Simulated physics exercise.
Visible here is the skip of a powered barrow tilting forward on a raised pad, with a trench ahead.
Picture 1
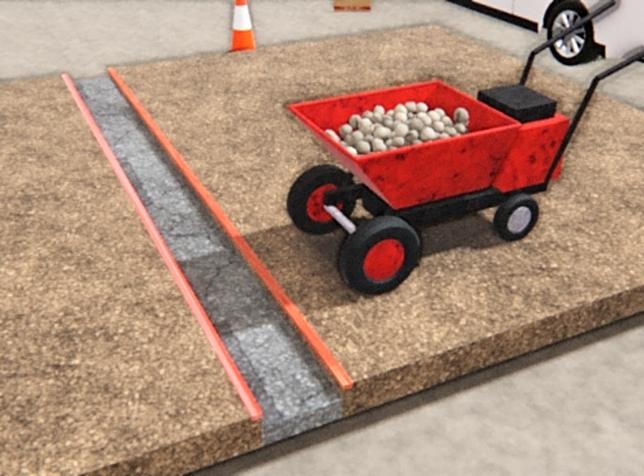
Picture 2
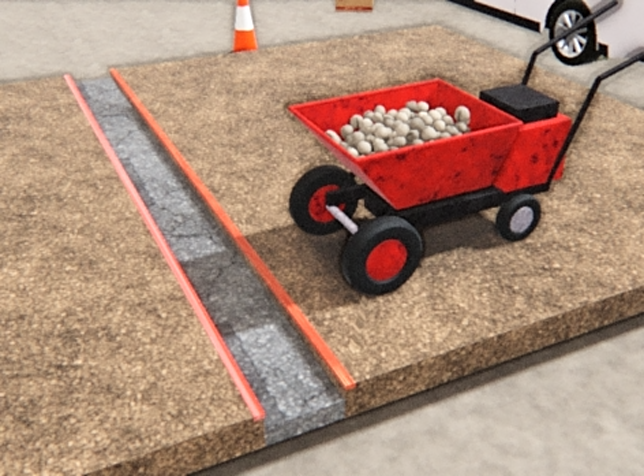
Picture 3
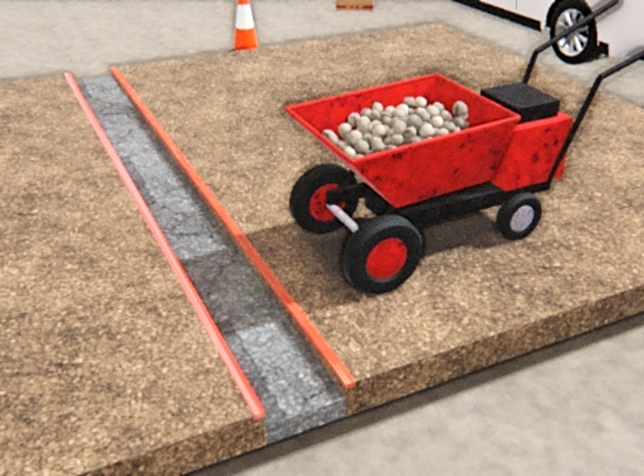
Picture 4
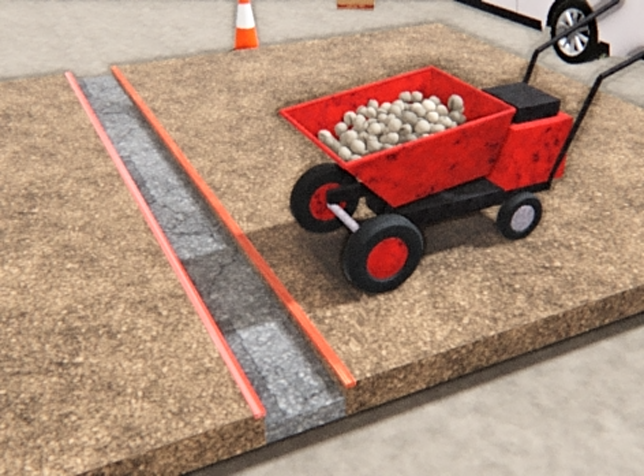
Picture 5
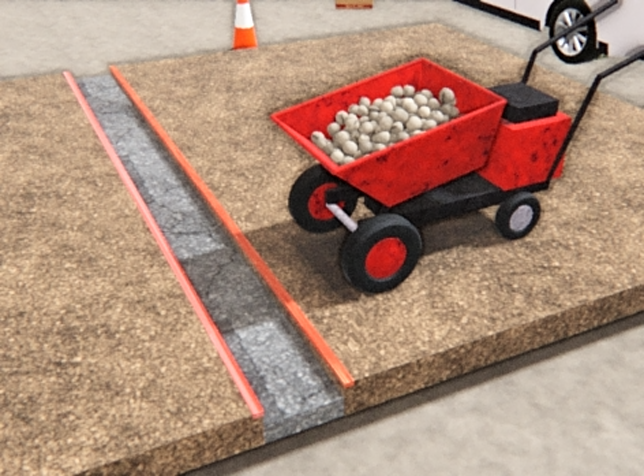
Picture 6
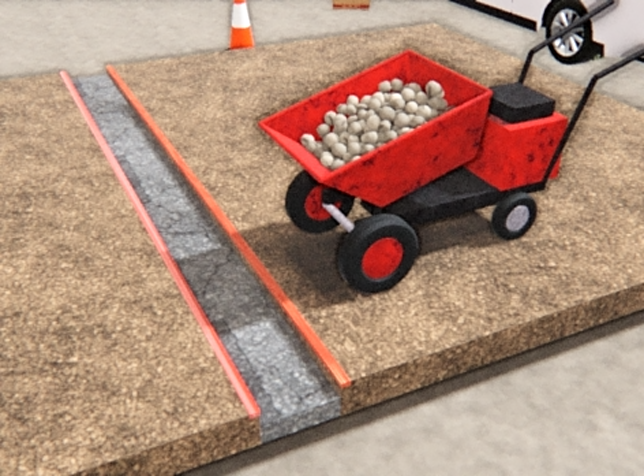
The clip shows a red powered barrow loaded with rounded pebbles standing on a raised gravelly pad, right of a shallow grey trench edged in orange-red. Its skip starts level, then gradually tilts forward toward the left while the wheels stay put.
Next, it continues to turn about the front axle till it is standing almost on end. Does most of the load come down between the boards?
Yes.
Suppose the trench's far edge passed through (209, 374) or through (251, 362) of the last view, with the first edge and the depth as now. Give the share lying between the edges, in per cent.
Roughly 80 % first, 40 % second.
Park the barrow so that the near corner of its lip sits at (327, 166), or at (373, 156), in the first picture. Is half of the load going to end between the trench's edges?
Well, parked at the first spot it'd be short of the halfway mark, and at the second it'd be past the halfway mark.
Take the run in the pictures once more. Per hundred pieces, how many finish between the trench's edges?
I'd estimate close to 65 per cent.
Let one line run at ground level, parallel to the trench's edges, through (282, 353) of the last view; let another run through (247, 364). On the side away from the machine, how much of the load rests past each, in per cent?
Around 80 in a hundred for the first, 40 in a hundred for the second.
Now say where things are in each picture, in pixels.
In the first picture, lip of the skip near (355, 160), level; top of the load near (413, 128), river pebbles; first edge of the trench near (318, 344); far edge near (232, 370), the trench over half as wide as the skip, and shallow for its width.
In the second picture, lip of the skip near (355, 161), level; top of the load near (414, 127).
In the third picture, lip of the skip near (351, 162), tipped barely; top of the load near (411, 124).
In the fourth picture, lip of the skip near (345, 166), tipped a little; top of the load near (420, 125).
In the fifth picture, lip of the skip near (335, 172), tipped a little; top of the load near (411, 121).
In the sixth picture, lip of the skip near (321, 180), tipped clearly; top of the load near (409, 111); first edge of the trench near (316, 342); far edge near (230, 368).
Shortly afterwards, skip tipped steeply; the whole lot in the skip.
Next, skip tipped right over; the bulk in the skip; near a quarter in or heaped over the trench; only a few beyond it; only a few falling.
Some moments later, skip tipped right over; a little in the skip; near two thirds in or heaped over the trench; near a third beyond it.
In the end, skip tipped right over; only a few in the skip; near two thirds in or heaped over the trench; near a third beyond it.
